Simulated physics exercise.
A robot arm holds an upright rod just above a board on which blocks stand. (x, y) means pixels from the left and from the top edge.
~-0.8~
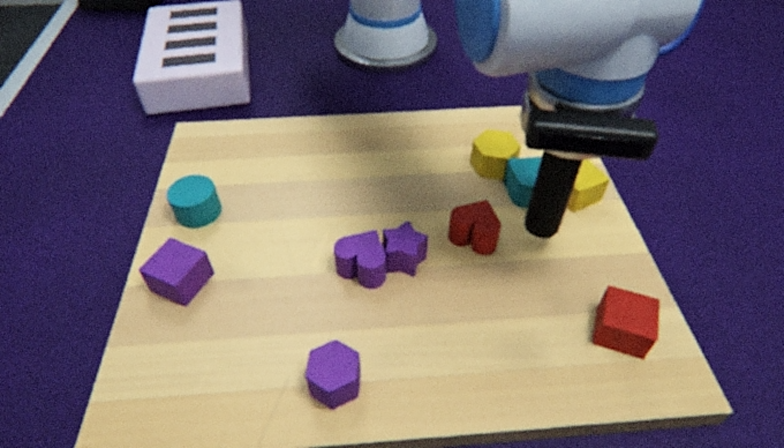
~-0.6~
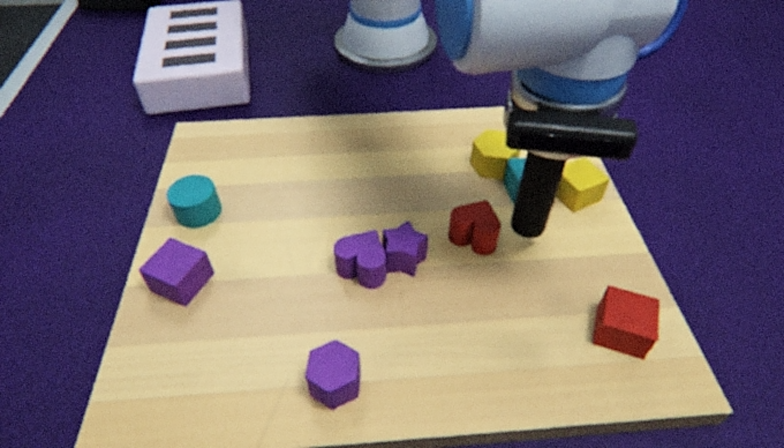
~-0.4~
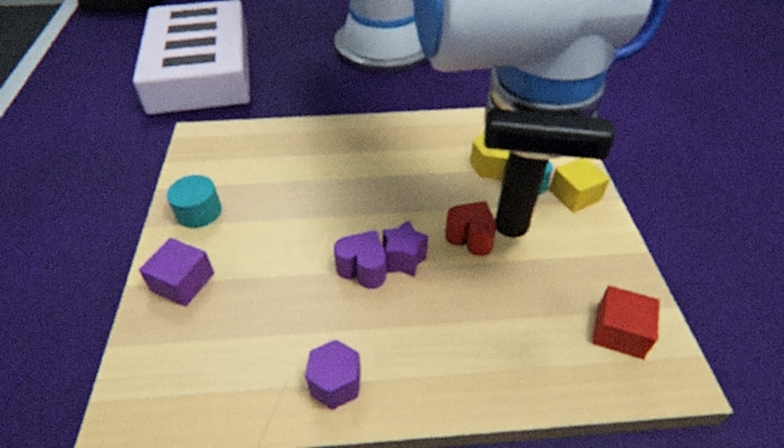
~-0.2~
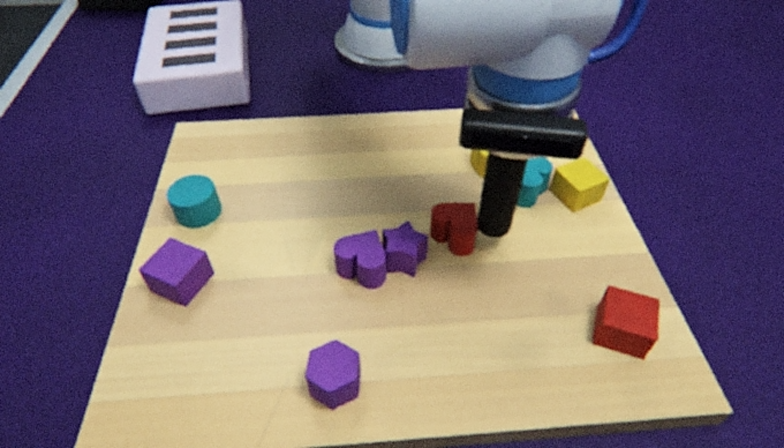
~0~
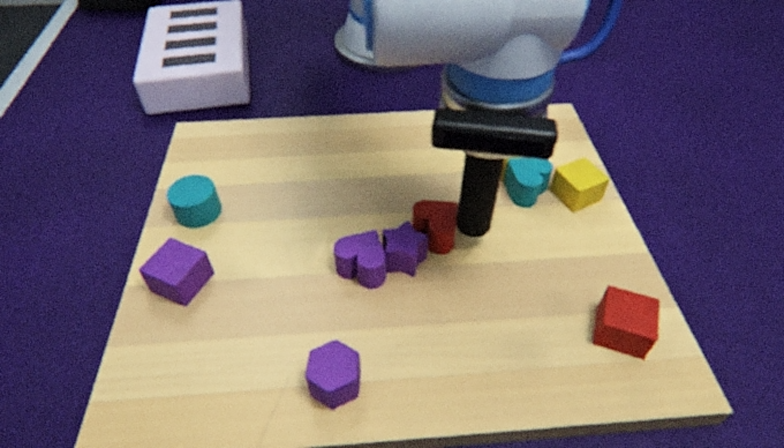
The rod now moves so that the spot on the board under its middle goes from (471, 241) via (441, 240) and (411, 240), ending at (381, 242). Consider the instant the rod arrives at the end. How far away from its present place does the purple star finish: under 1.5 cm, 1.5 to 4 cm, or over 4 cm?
It ends over 4 cm away.
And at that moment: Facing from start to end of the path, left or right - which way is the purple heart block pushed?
Left.
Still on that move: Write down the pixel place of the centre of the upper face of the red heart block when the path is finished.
The centre of its top face lies at (365, 197).
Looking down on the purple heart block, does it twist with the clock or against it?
It twists against the clock when seen from above.
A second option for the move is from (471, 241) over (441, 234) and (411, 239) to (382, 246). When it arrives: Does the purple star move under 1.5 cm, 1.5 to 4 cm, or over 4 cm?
It will fall in the top band, over 4 cm.
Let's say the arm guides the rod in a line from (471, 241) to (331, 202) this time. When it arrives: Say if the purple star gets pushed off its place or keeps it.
Once the rod is done, the purple star is in a new spot.
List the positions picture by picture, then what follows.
The first picture shows tip of the rod at (541, 226), middles of tops, purple heart block at (362, 248), purple star at (404, 238), red heart block at (478, 216), turquoise heart block at (531, 169).
The second picture shows rod at (528, 226), nothing pushed.
The third picture shows rod at (512, 226), red heart block at (474, 216).
The fourth picture shows rod at (494, 225), red heart block at (458, 215).
The fifth picture shows rod at (473, 225), purple heart block at (362, 248), purple star at (404, 238), red heart block at (438, 213), turquoise heart block at (531, 169).
What follows on the original path. Halfway along, rod at (427, 225); purple heart block at (352, 254), turned 20° anticlockwise; purple star at (387, 236), turned 30° anticlockwise; red heart block at (394, 205).
At the end, rod at (381, 227); purple heart block at (334, 264), turned 55° anticlockwise; purple star at (351, 234), turned 60° anticlockwise; red heart block at (365, 197), turned 60° clockwise; turquoise heart block unmoved.
